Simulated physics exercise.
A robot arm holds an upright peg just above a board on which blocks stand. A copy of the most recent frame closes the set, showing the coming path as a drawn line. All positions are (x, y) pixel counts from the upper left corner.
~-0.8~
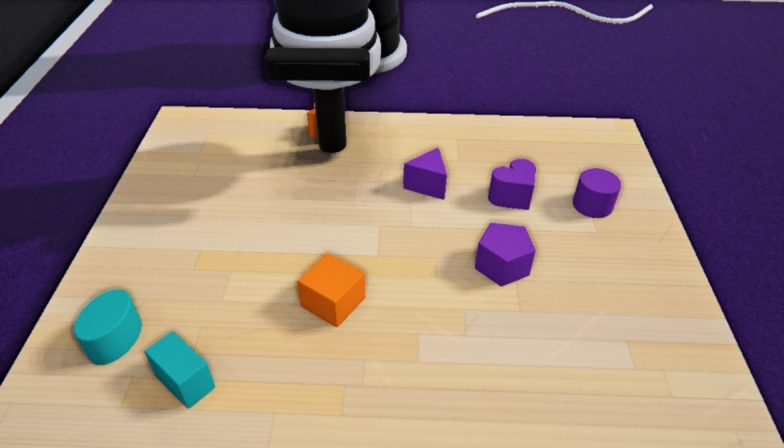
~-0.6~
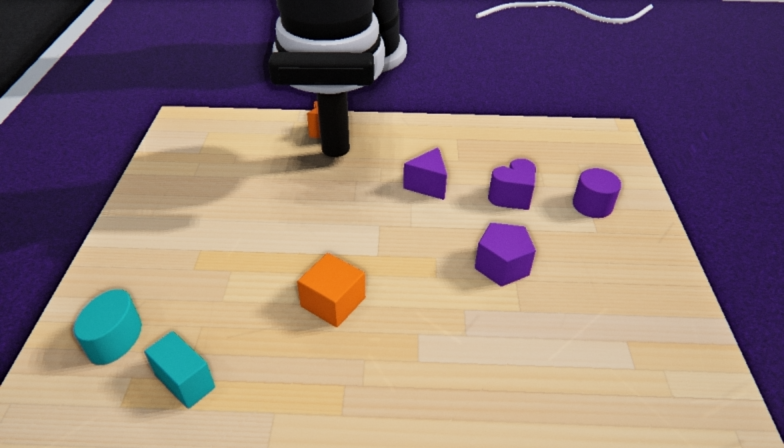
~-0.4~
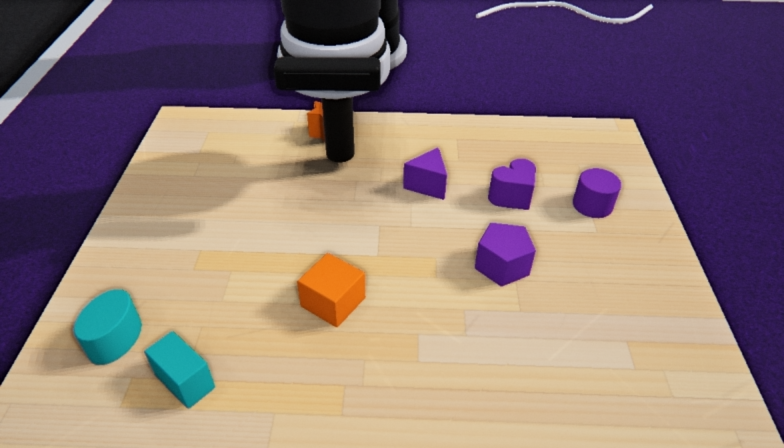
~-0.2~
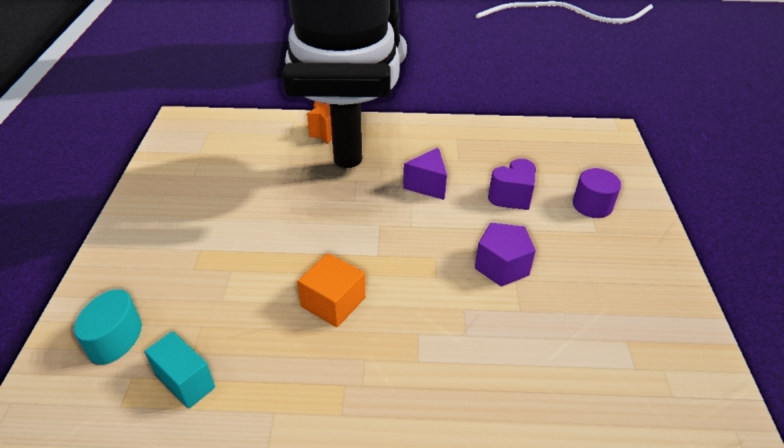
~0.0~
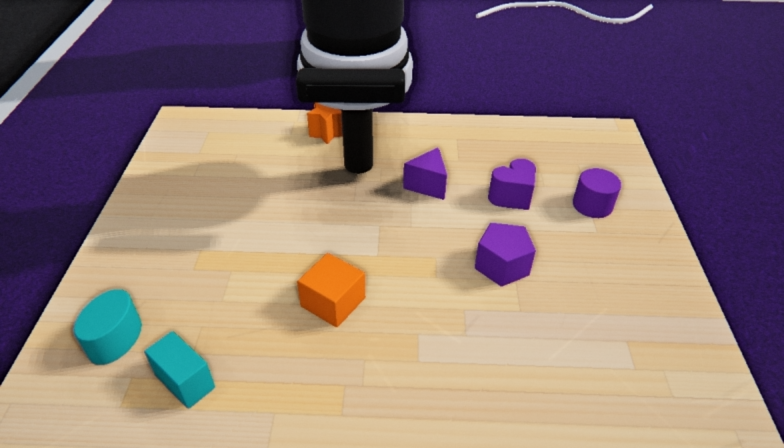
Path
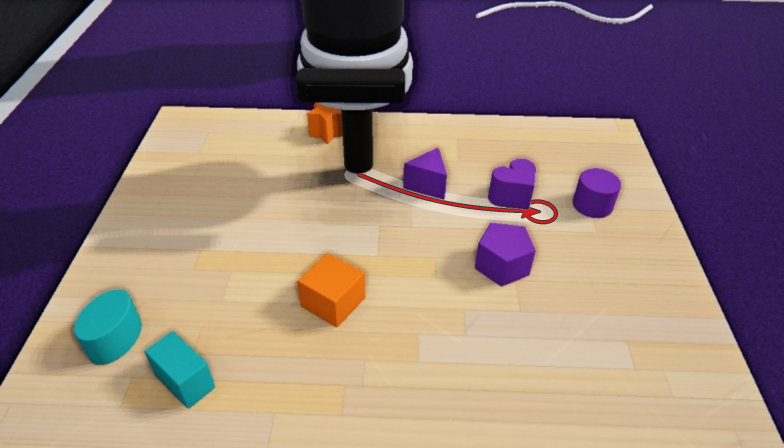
A light wooden board on a purple surface is seen from above at an angle, by a camera that stays still. Purple blocks, including a triangle, a heart and a cylinder, stand at the right, orange ones at the centre and top, and two teal ones at the lower left. A black robot arm moves its upright peg slightly right and toward the viewer, while every block stays put.
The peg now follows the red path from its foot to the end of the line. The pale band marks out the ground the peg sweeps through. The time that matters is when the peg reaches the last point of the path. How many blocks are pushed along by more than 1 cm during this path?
It shifts two blocks.
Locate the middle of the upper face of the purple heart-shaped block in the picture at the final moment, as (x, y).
At (554, 163).
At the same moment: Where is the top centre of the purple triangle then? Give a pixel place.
Around pixel (472, 161).
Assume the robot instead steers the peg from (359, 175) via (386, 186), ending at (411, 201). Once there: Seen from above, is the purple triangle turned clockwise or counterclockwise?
From above, it looks like the purple triangle goes counterclockwise.
The line goes from (359, 175) over (413, 195) and (475, 207) to (540, 212).
What follows on the original path. One third of the way, peg at (414, 185); purple triangle at (449, 161), turned 35° anticlockwise.
Two thirds of the way, peg at (477, 198); purple triangle at (472, 161).
At the end, peg at (543, 202); purple triangle at (472, 161), turned 125° anticlockwise; purple heart-shaped block at (554, 163), turned 70° anticlockwise; purple cylinder unmoved.
